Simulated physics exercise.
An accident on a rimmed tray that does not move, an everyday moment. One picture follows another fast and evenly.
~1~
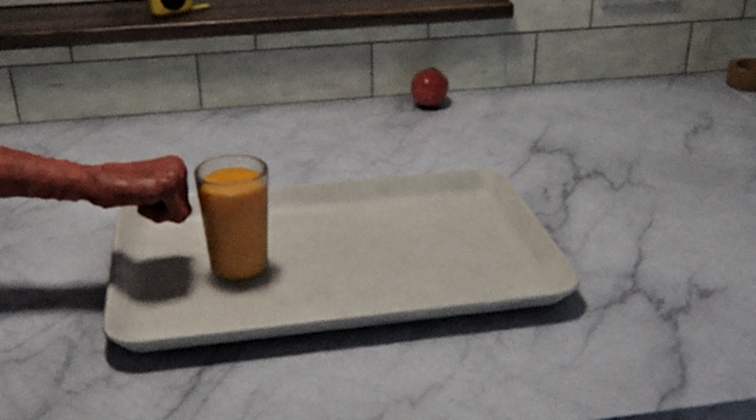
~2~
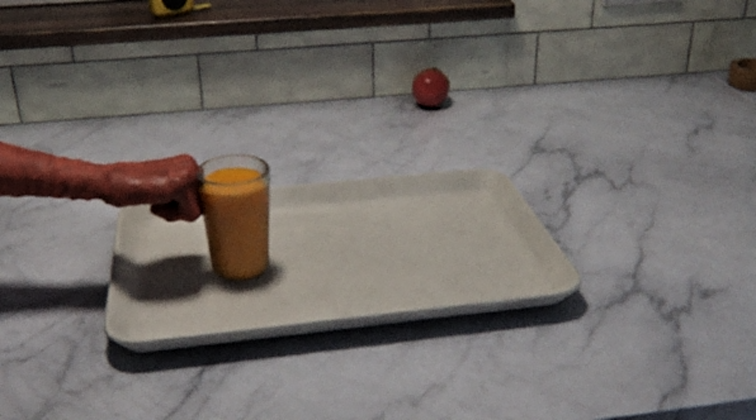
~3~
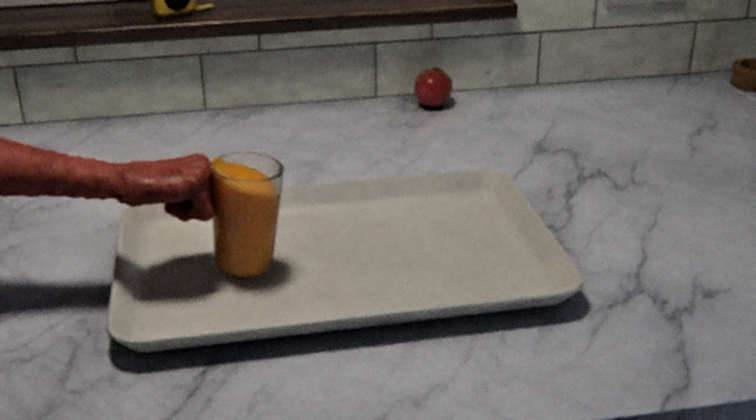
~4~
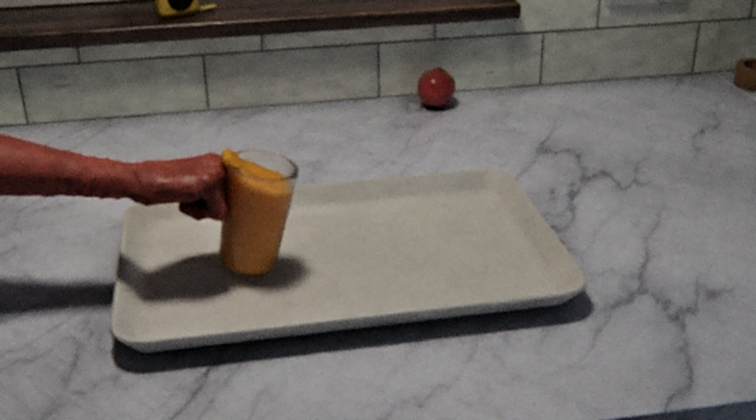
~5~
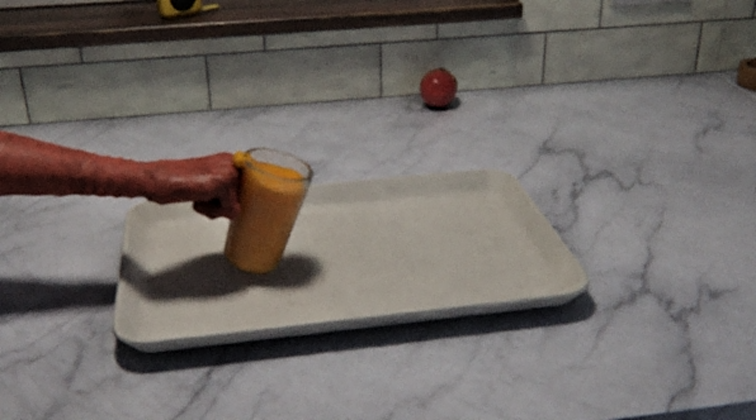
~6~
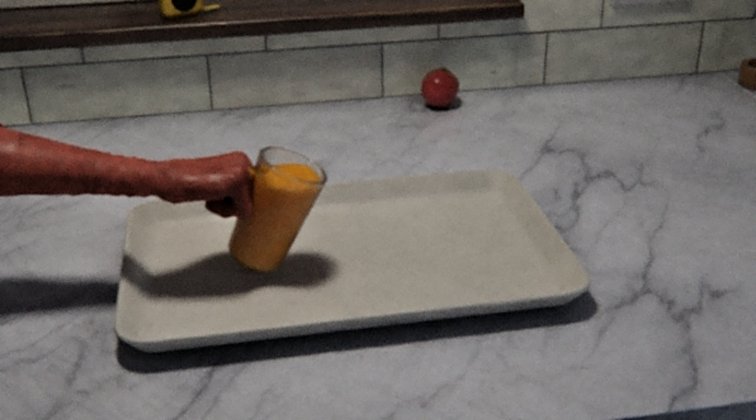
The clip opens on a glass of orange juice standing upright on a pale rimmed tray, with a reddish fist close to its left side. The fist moves right and pushes against the upper part of the glass, which leans steadily further to the right as the juice shifts inside.
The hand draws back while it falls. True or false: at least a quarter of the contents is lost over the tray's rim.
True.
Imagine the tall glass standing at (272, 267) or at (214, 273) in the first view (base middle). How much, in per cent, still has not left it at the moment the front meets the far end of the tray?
Around 60 percent in the first try, around 45 percent in the second.
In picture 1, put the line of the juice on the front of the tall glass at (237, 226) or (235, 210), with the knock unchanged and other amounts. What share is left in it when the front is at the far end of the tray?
Roughly 50 per cent, then roughly 55 per cent.
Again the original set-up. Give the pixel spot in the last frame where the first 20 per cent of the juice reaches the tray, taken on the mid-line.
At about (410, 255).
A moment on, the tall glass is falling and 93 per cent is in the glass, 0 on the tray and 6 above or beyond its rim.
Next, the tall glass lies on its side and 62 per cent is in the glass, 34 on the tray and 4 above or beyond its rim.
Then the tall glass lies on its side and 35 per cent is in the glass, 49 on the tray and 16 above or beyond its rim.
Later the tall glass lies on its side and 18 per cent is in the glass, 45 on the tray and 37 above or beyond its rim.
At rest 64 per cent is held by tray and glass, 36 is off the tray.
